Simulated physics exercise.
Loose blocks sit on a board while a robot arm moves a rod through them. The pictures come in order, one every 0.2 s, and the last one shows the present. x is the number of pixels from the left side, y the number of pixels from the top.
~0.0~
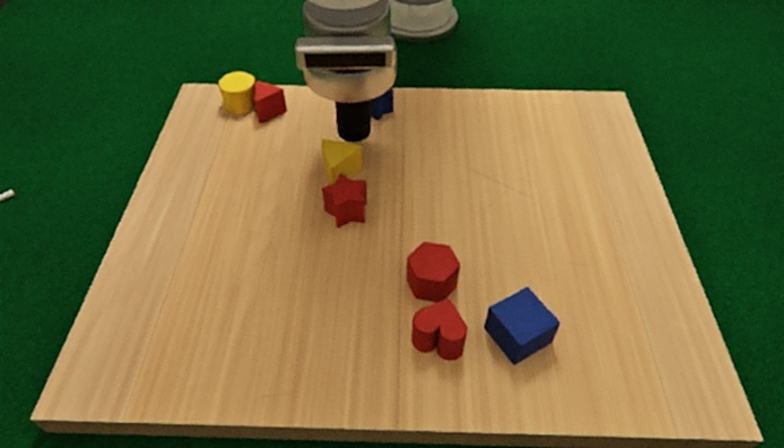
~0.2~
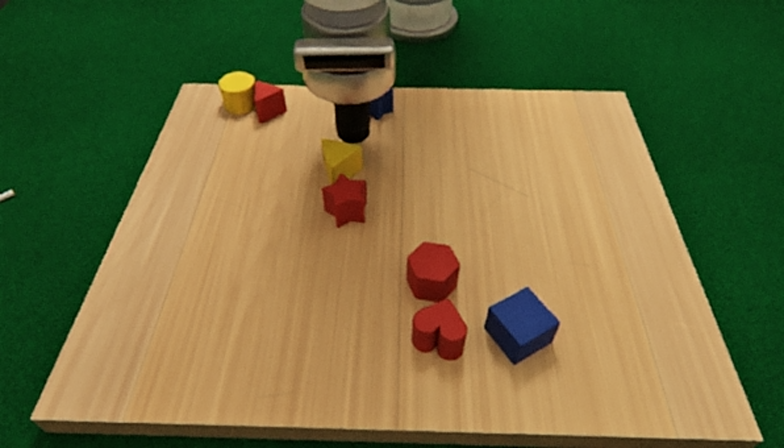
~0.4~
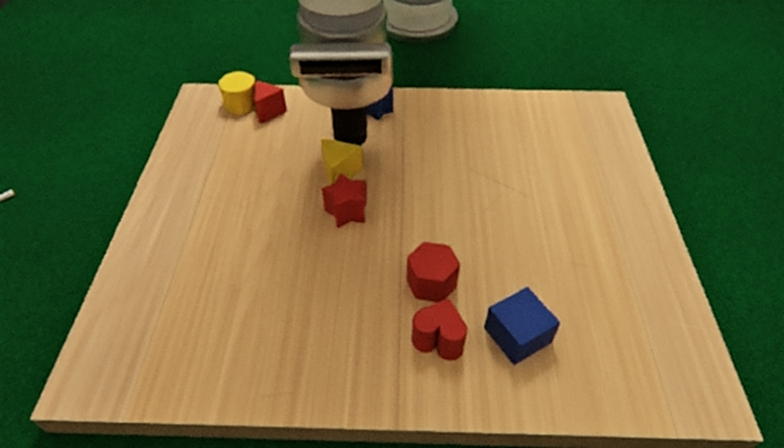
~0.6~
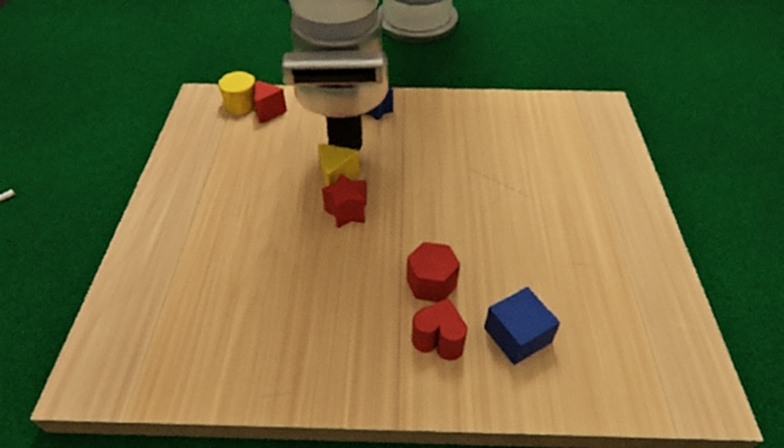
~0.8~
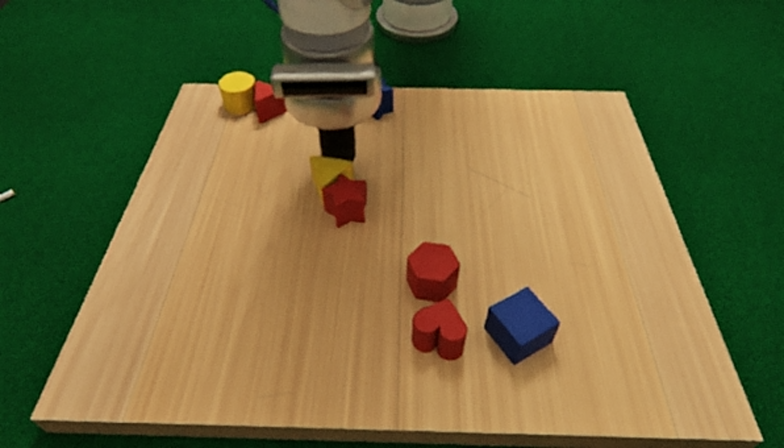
At the start, a robot arm holds a dark rod just behind a yellow triangular block, with a red star in front of it and other blocks around the board. The rod then moves slightly left and toward the viewer, nudging the yellow block a little the same way beside the still star.
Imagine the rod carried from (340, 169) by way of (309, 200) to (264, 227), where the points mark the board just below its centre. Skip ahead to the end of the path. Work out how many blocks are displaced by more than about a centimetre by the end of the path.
The result: One block.
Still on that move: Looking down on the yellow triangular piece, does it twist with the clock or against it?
Seen from above, counterclockwise.
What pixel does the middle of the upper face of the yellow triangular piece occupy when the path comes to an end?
It sits at (283, 222).
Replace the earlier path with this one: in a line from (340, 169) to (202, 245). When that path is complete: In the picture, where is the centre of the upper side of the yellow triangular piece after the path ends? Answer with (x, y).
Pixel (304, 192).
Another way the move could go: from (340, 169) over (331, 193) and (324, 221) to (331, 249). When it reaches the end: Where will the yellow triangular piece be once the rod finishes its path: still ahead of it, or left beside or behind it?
Gone from the front.
What follows on the original path. One third of the way, rod (319, 178); yellow triangular piece (308, 190); red star (347, 191).
Two thirds of the way, rod (291, 198); yellow triangular piece (290, 212), turned 25° anticlockwise; red star (347, 191).
At the end, rod (261, 215); yellow triangular piece (283, 222), turned 50° anticlockwise; red star (347, 191).
